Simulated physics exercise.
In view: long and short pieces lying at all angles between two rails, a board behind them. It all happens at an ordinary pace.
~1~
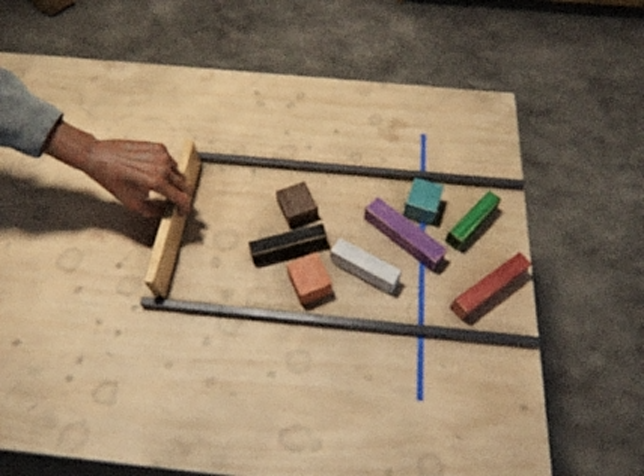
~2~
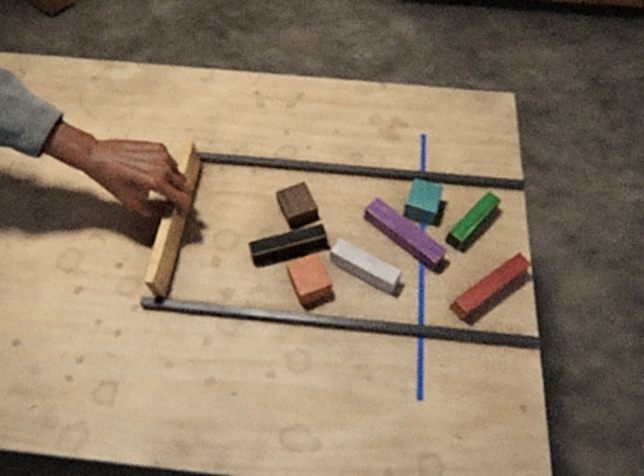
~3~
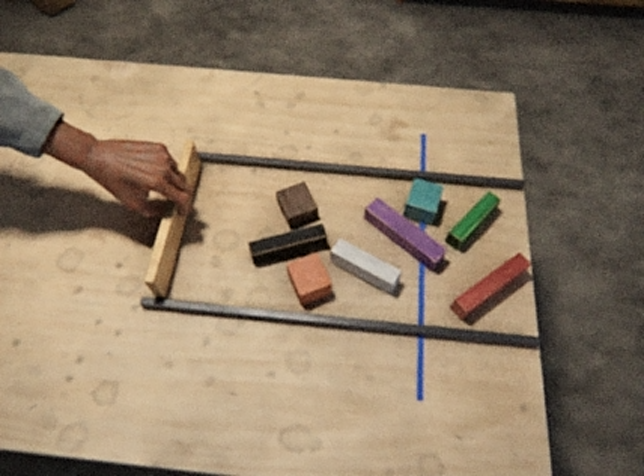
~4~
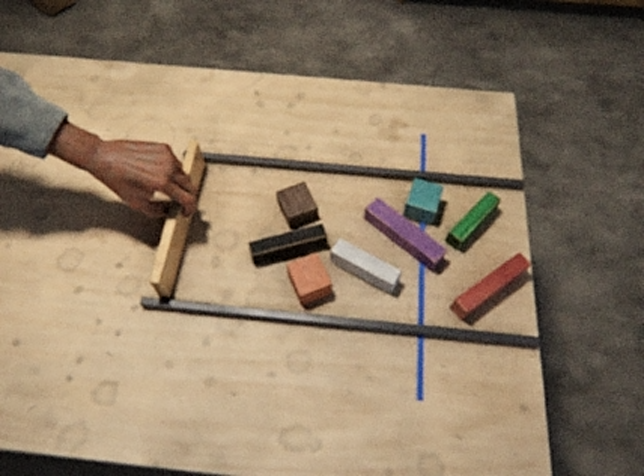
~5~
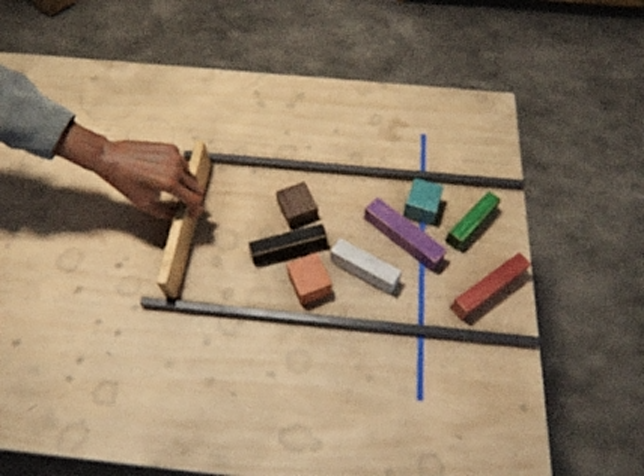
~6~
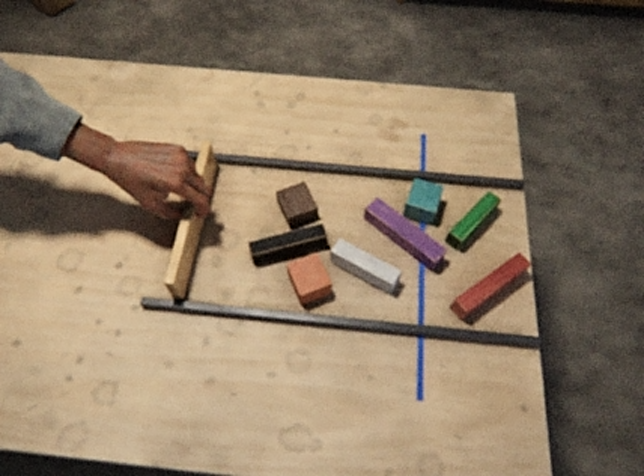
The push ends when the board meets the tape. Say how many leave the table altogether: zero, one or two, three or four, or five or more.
In the end the number that fall off is zero.
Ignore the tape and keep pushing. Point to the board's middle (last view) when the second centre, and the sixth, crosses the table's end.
Its middle is around (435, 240) and later (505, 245).
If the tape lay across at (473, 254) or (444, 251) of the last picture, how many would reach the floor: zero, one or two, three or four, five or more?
Taking them in turn, three or four; one or two.
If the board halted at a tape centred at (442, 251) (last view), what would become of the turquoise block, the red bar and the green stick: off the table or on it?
The turquoise block is kept; the red bar goes over; the green stick drops off.
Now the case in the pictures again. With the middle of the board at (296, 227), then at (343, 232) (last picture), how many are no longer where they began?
The counts are 3 and 6.
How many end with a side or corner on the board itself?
That makes 3.
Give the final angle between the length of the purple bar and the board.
Some 40 degrees.
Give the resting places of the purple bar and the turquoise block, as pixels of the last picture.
Near (491, 230) and (496, 195).
Soon after, none off yet; red bar at rest near (491, 286); green stick at rest near (473, 220); turquoise block at rest near (423, 201).
At rest, the number that fall off is zero.
